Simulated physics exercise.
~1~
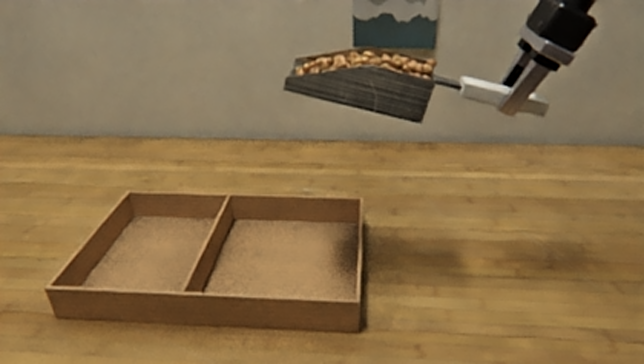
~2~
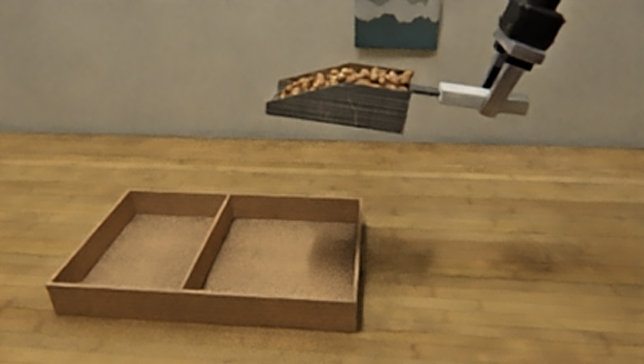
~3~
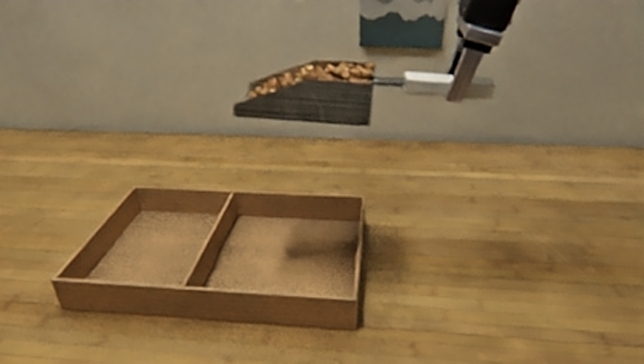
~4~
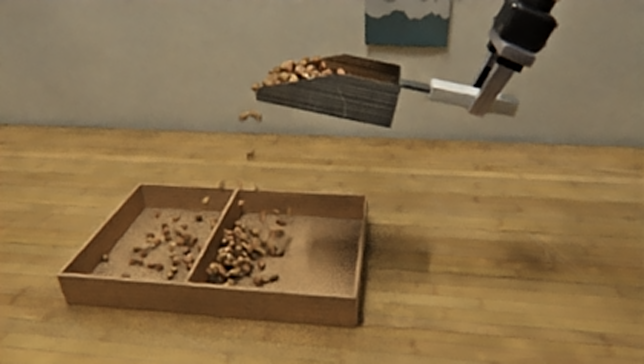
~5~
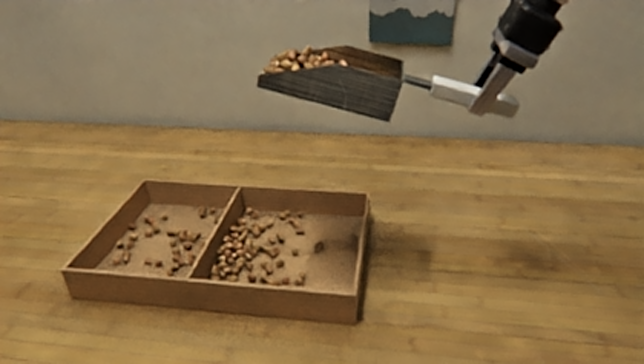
A scoop of beans moves left, spills some into both tray parts, and keeps the rest.
